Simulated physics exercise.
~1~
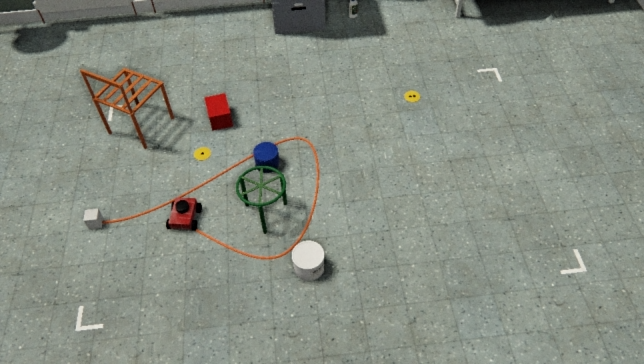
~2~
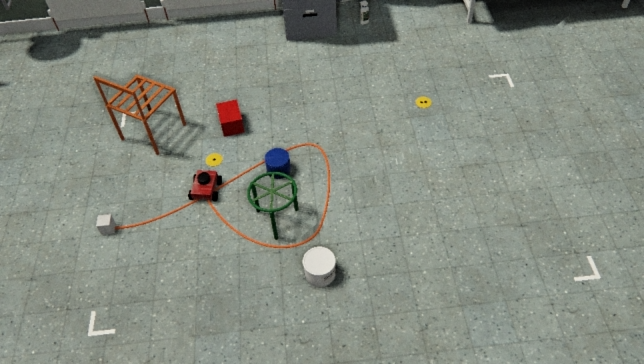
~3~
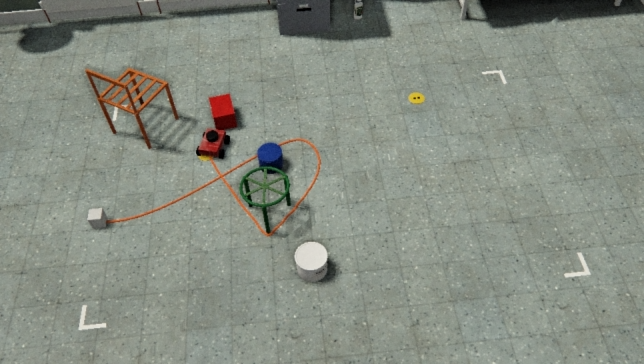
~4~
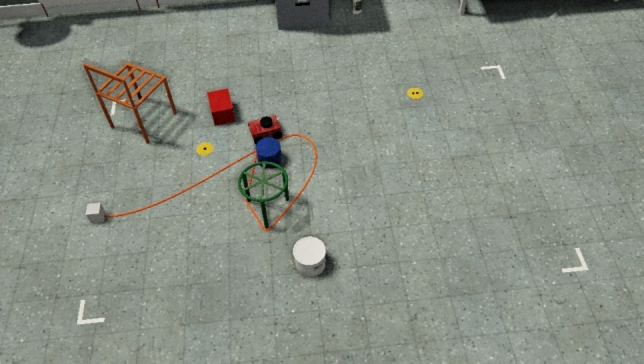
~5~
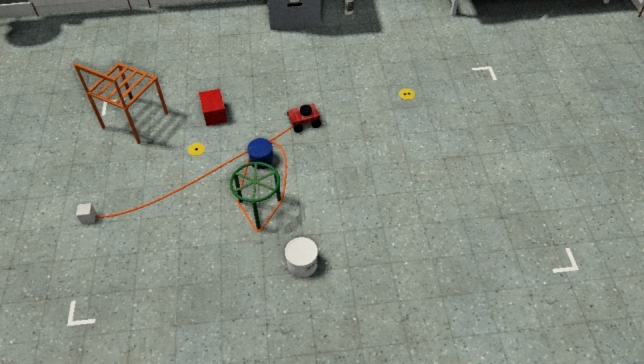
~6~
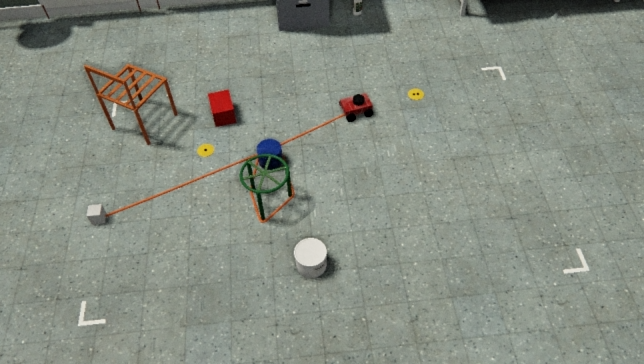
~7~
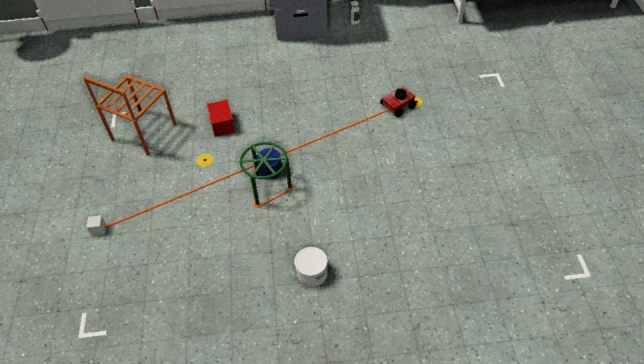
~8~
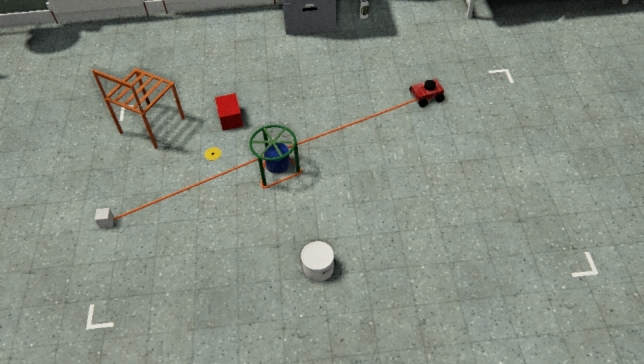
At the start, a small red cart sits on a grey tiled floor, trailing an orange lead that loops around a green stool and a blue tub from a small pale block at the left. The cart drives up to the nearer yellow mark, beside the red box, then turns and heads right, passing above the blue tub. The loop shrinks and the lead draws straight. As the cart nears the farther yellow mark, the lead pulls the green stool upward toward the tub. The cart ends at that mark, lead taut, with the stool standing over the tub.
